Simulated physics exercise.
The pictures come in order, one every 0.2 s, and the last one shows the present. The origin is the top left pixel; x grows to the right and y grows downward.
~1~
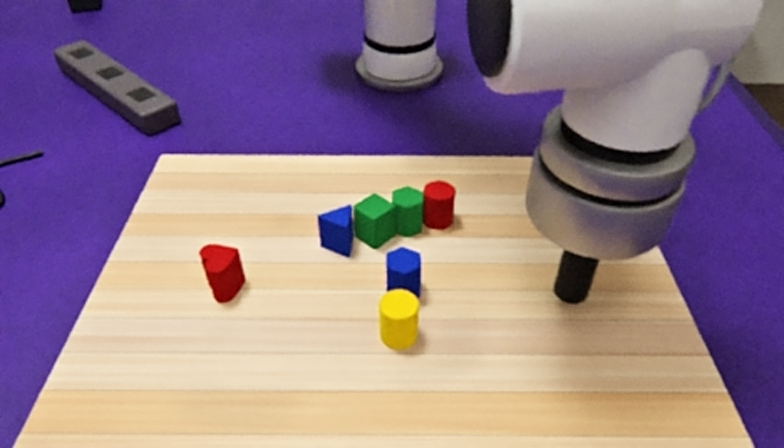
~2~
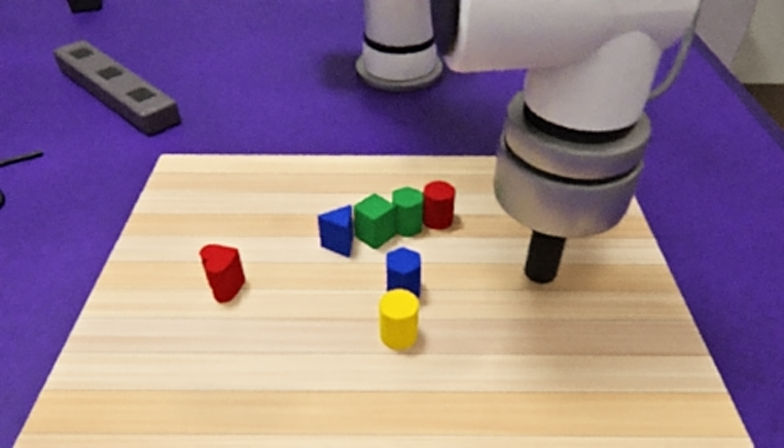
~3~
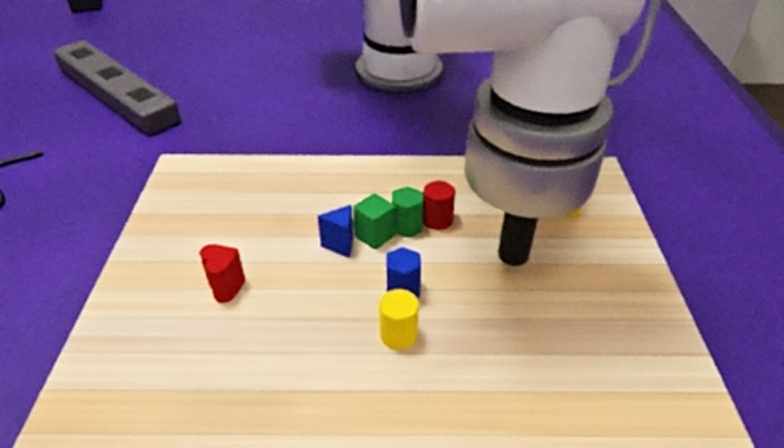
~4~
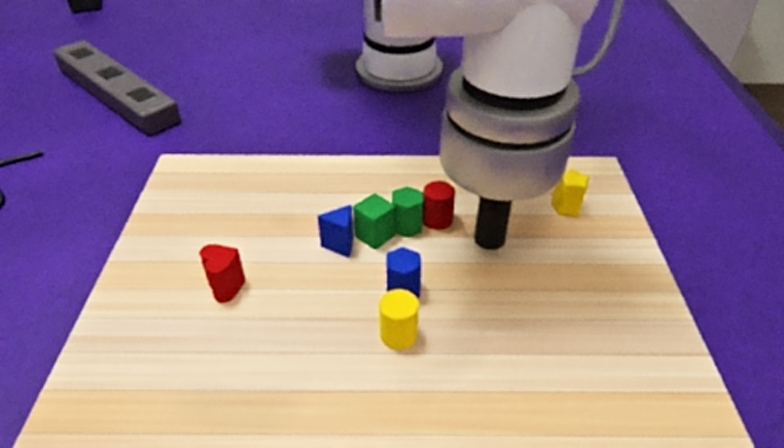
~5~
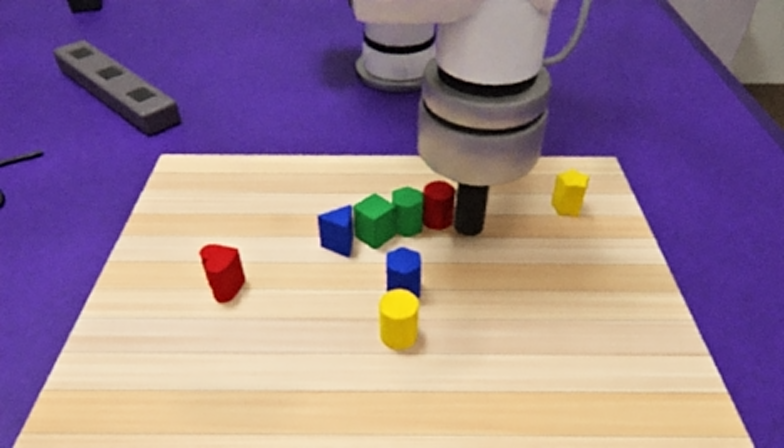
The robot arm's black post moved left and away across the wooden board, drawing close to the red cylinder beside the green and blue blocks, and uncovered a yellow block behind it while the blocks stayed still.
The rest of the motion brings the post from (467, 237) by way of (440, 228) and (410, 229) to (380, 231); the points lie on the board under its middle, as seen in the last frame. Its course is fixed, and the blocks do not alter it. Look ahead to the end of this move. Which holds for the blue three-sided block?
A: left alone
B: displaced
I choose B.
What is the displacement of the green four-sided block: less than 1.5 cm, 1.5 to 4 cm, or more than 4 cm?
The 1.5 to 4 cm band.
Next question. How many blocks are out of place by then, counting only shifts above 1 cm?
Three or more.
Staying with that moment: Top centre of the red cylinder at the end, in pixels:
Somewhere near (421, 179).
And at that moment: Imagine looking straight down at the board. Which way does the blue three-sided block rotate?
It spins anti-clockwise.
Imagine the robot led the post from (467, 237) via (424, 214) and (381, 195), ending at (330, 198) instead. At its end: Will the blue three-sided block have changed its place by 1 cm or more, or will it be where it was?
That block stands still.
What follows on the original path. Halfway along, post at (424, 218); green hexagon at (396, 192), turned 45° anticlockwise; red cylinder at (421, 178).
At the end, post at (380, 220); blue three-sided block at (320, 220), turned 60° anticlockwise; green four-sided block at (343, 207); green hexagon at (357, 187), turned 15° anticlockwise; red cylinder at (421, 179).
